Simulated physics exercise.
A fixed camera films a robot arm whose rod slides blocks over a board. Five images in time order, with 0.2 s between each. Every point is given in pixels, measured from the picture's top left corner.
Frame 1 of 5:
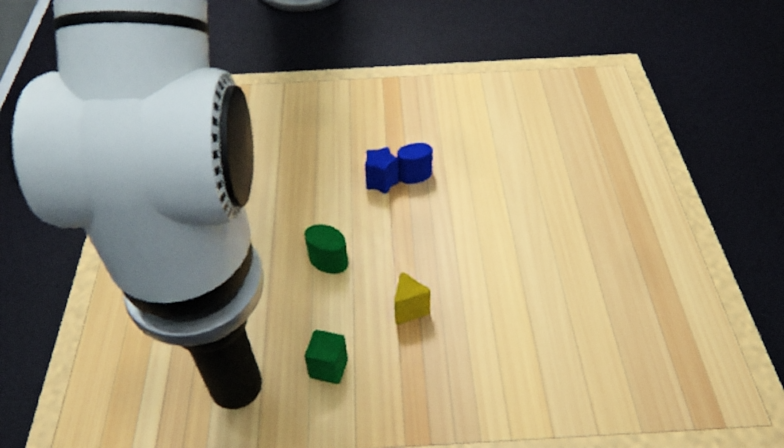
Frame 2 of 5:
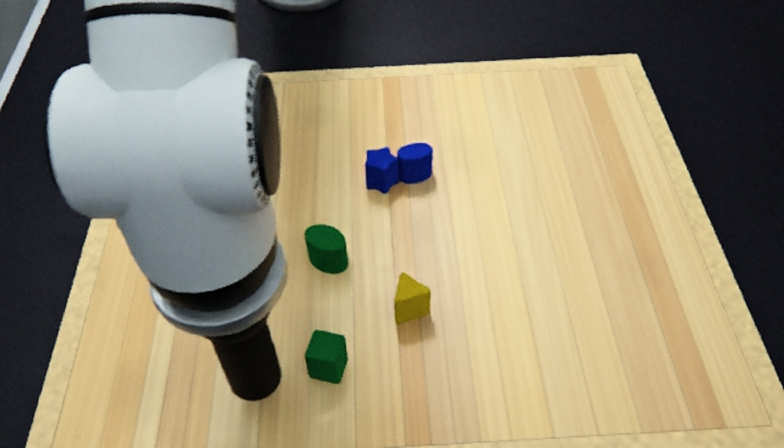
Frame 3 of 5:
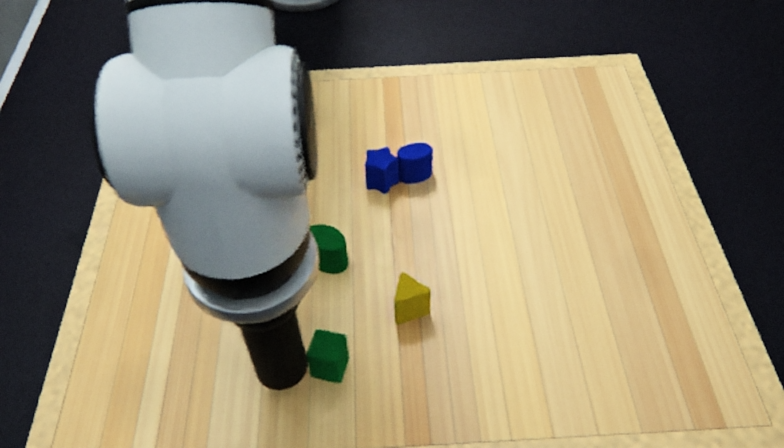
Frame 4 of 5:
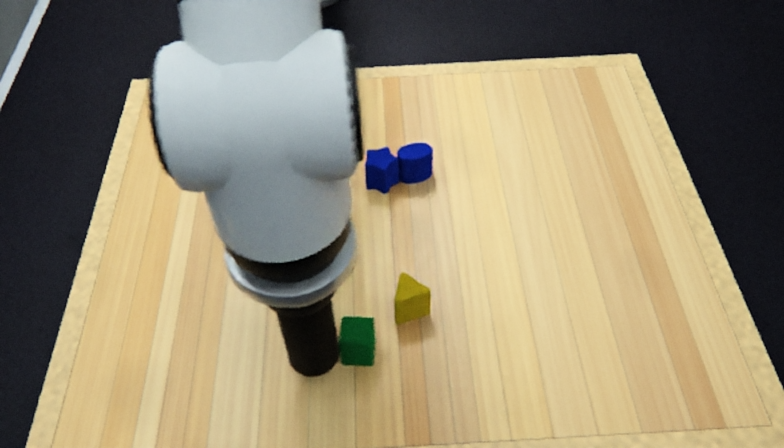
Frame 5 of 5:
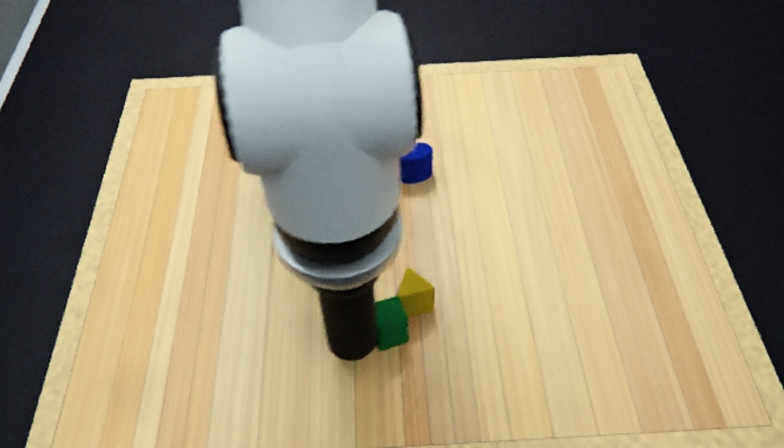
In the video, a robotic arm with a dark rod moves right across a wooden board, pushing a green square block rightward and slightly upward against a yellow triangular block, while passing in front of other green and blue blocks.
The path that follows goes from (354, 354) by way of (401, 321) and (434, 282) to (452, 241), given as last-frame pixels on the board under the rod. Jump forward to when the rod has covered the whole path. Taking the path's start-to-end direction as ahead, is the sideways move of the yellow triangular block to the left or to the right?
Well, taking the path from its start to its end as straight ahead, the yellow triangular block moves to the right.
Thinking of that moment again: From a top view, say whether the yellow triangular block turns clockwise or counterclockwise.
Short answer: Clockwise.
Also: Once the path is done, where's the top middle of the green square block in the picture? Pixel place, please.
Top centre: (490, 206).
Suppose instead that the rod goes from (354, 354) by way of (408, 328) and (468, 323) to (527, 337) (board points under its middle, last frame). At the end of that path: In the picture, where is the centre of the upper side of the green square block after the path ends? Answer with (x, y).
Its top middle is near (469, 263).
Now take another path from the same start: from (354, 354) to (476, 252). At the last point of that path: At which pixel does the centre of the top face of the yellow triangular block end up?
The point I'd pick in the picture is (529, 203).
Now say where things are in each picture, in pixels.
In the first frame, lower end of the rod (236, 386), tops of blocks, green oval (325, 237), green square block (325, 346), yellow triangular block (409, 288).
In the second frame, rod (256, 378), blocks as before.
In the third frame, rod (282, 367), blocks as before.
In the fourth frame, rod (314, 354), green square block (356, 330).
In the fifth frame, rod (352, 339), green oval hidden, green square block (388, 312), yellow triangular block (413, 283).
What follows on the original path. One third of the way, rod (401, 304); green square block (429, 273), turned 40° anticlockwise; yellow triangular block (445, 255), turned 45° clockwise.
Two thirds of the way, rod (434, 266); green square block (463, 239), turned 20° anticlockwise; yellow triangular block (485, 228), turned 65° clockwise.
At the end, rod (453, 224); green oval not moved; green square block (490, 206), turned 20° clockwise; yellow triangular block (516, 208), turned 105° clockwise.
